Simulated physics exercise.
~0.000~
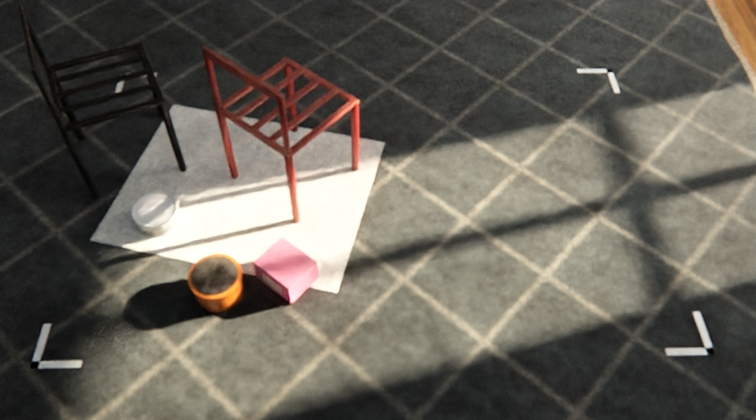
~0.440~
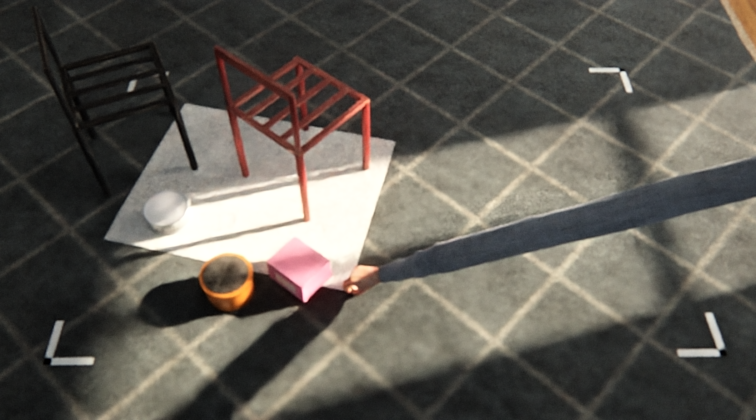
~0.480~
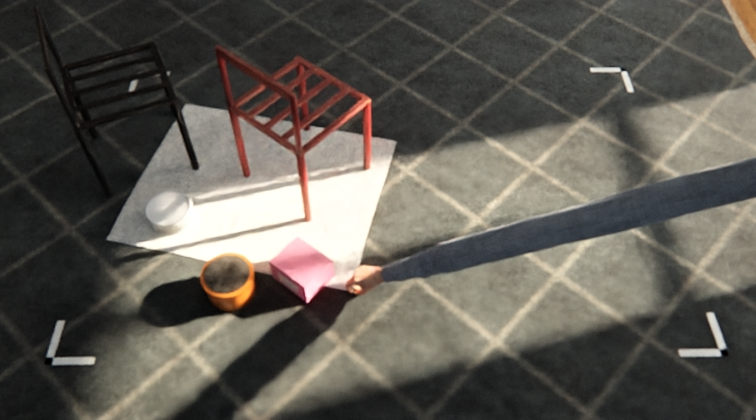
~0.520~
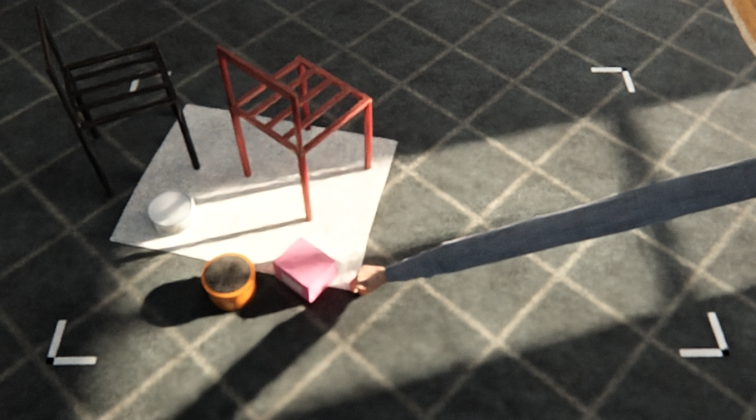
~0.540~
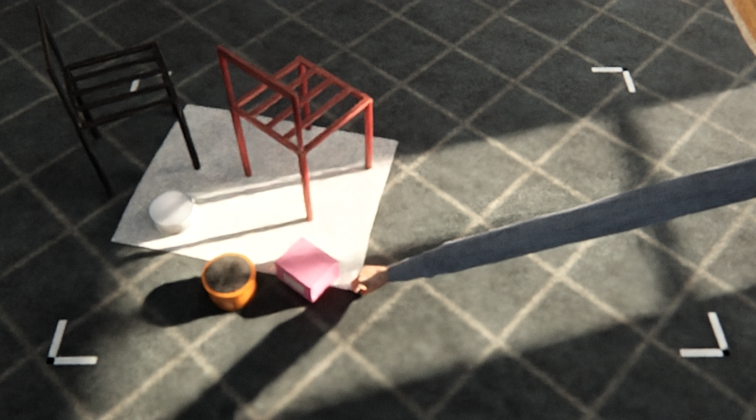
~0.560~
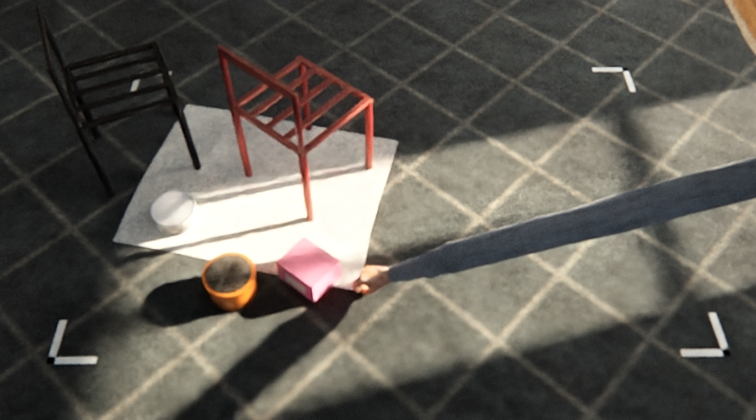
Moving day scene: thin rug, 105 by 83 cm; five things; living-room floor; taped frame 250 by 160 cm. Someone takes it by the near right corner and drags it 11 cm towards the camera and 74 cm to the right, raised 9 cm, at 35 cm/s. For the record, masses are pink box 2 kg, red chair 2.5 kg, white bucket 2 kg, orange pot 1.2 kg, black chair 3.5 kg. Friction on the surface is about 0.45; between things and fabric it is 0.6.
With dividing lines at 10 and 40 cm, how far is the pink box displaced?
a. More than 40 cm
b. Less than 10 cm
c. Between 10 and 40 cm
a.
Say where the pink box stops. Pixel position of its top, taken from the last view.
You'll find it ending up somewhere near (432, 297).
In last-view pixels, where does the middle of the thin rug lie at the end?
Close to (386, 253) in pixels.
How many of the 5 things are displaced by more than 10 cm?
Tally: 4.
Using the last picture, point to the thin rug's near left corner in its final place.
In the final picture it's somewhere around (275, 312).
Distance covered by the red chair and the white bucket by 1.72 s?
The red chair is about 30 cm from its start, the white bucket about 45 cm.
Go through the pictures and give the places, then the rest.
In the first picture, pink box (285, 261); thin rug corners (90, 240) (385, 143) (337, 293).
In the second picture, pink box (298, 261); thin rug corners (104, 239) (395, 142); grip (350, 292).
In the third picture, thin rug corners (107, 240) (396, 142); grip (353, 292).
In the fourth picture, thin rug corners (110, 241) (397, 141); grip (356, 292).
In the fifth picture, thin rug corners (111, 241) (398, 141); grip (358, 292).
In the sixth picture, pink box (308, 261); thin rug corners (113, 241) (398, 141); grip (360, 292).
At 1.1 s, middle of the thin rug at (287, 206); pink box 24 cm off its start, white bucket 23 cm off its start, red chair 13 cm off its start.
At 1.7 s, middle of the thin rug at (318, 226); pink box 38 cm off its start, white bucket 44 cm off its start, red chair 28 cm off its start.
At 2.3 s, middle of the thin rug at (357, 243); pink box 47 cm off its start at (416, 293), white bucket 64 cm off its start at (309, 254), red chair 44 cm off its start at (398, 143).
At 2.9 s, middle of the thin rug at (383, 253); pink box 53 cm off its start, white bucket 76 cm off its start, red chair 59 cm off its start.
At 3.5 s, middle of the thin rug at (386, 253); pink box 53 cm off its start at (432, 297), white bucket 77 cm off its start at (338, 263), red chair 61 cm off its start at (442, 150), black chair 11 cm off its start at (135, 94).
